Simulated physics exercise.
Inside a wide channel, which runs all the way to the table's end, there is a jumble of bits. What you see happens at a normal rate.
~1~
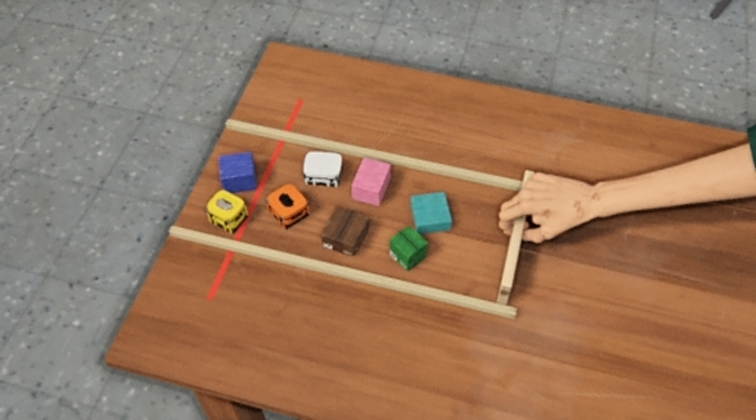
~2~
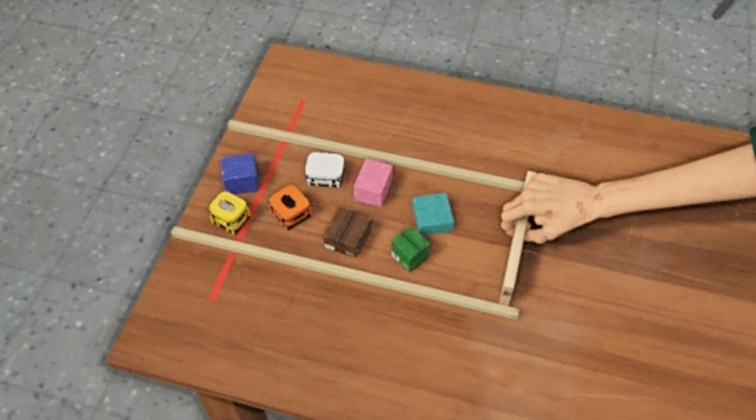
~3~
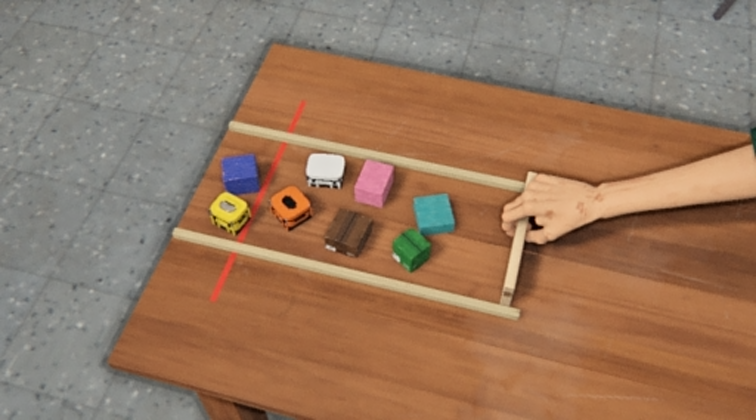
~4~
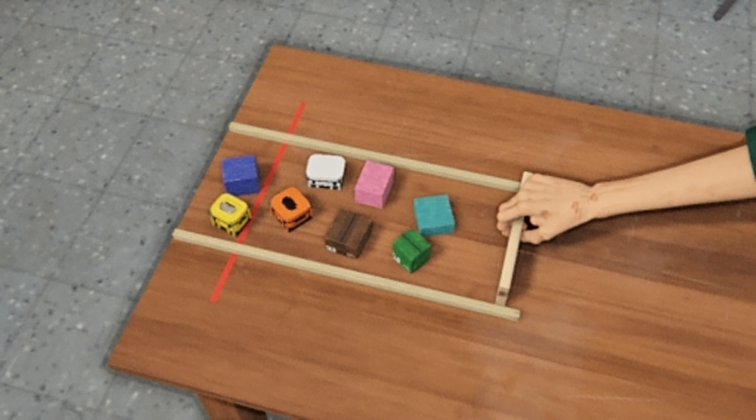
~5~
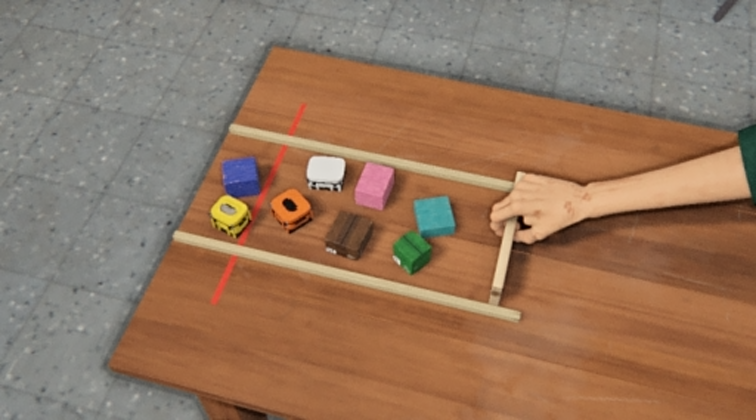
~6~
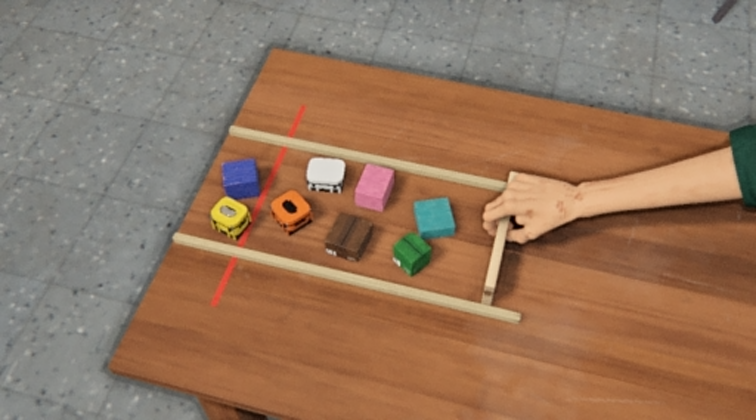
A hand and forearm reach in from the right over a wooden table on a grey tiled floor, seen from above at an angle. Between two pale rails lie blue, yellow, orange, white, pink, brown, teal and green pieces, with a red line crossing near the left end. The hand first holds a board still at the right, then slides it slightly left, while the pieces stay put and the view barely shifts.
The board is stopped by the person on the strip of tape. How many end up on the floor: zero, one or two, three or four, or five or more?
A pair at most tumble, not none.
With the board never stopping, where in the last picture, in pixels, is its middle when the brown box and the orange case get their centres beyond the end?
The middle is at (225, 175) when it's the brown box, and at (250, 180) when it's the orange case.
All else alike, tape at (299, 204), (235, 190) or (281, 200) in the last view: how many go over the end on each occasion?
You'd get 0, then 5, then 0.
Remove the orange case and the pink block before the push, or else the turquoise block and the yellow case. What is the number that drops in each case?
1 and 1.
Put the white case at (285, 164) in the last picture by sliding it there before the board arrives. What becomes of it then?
The answer: It ends up below.
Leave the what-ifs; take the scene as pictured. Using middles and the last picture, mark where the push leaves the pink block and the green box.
The pink block ends at (234, 147) and the green box at (228, 230).
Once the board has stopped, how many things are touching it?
In contact: 3.
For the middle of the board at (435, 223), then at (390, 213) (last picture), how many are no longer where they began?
First 2, then 5.
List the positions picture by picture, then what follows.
In the first frame, blue block (238, 173); yellow case (227, 212); orange case (288, 206); board (516, 237); tape (260, 190).
In the second frame, yellow case (229, 213); brown box (348, 232).
In the third frame, orange case (291, 209); board (519, 238).
In the fourth frame, blue block (241, 176); green box (412, 251).
In the fifth frame, yellow case (231, 216); pink block (375, 186).
In the sixth frame, blue block (241, 180); yellow case (231, 218); orange case (292, 213); board (501, 237); tape (263, 196).
Early on, none off yet; blue block at rest near (241, 180); yellow case at rest near (231, 218); orange case at rest near (292, 213).
A while later, none off yet; blue block moving near (236, 180); yellow case at rest near (231, 218); orange case travelled about its own width near (269, 197).
Finally, the number that fall off is one or two; lost, white case and blue block.
